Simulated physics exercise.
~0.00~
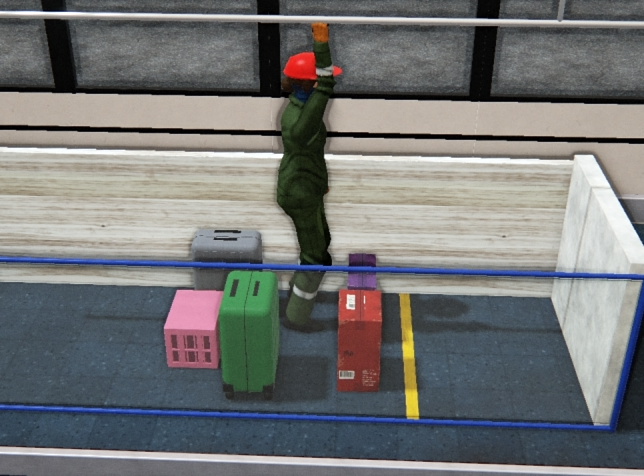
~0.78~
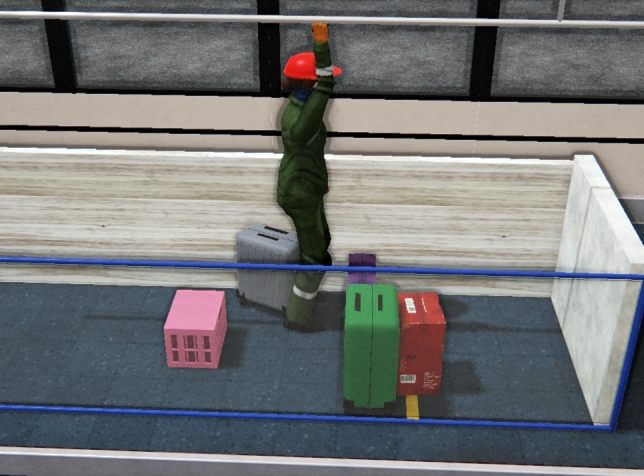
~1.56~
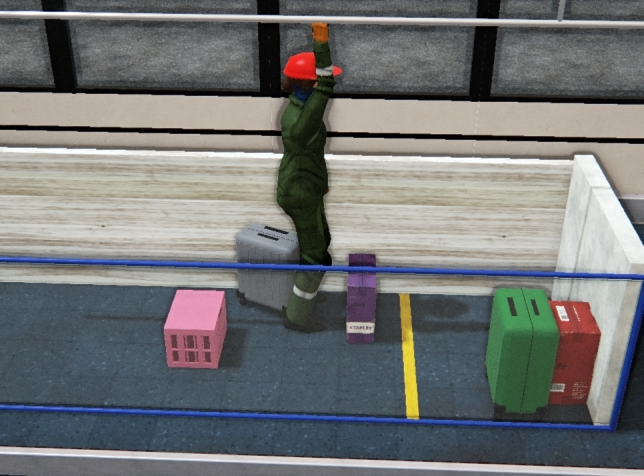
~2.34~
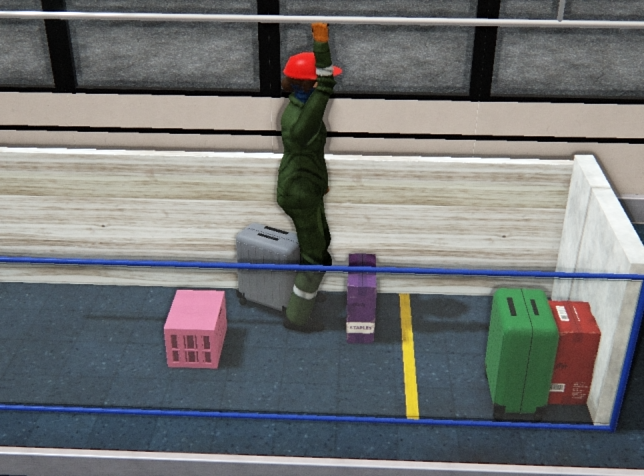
We see a standing figure in a red helmet among luggage as a green suitcase and red box move right across a yellow line, while a grey suitcase shifts slightly right. The green and red pieces finish near the right wall, leaving the pink crate, grey case and purple carton left of the line.
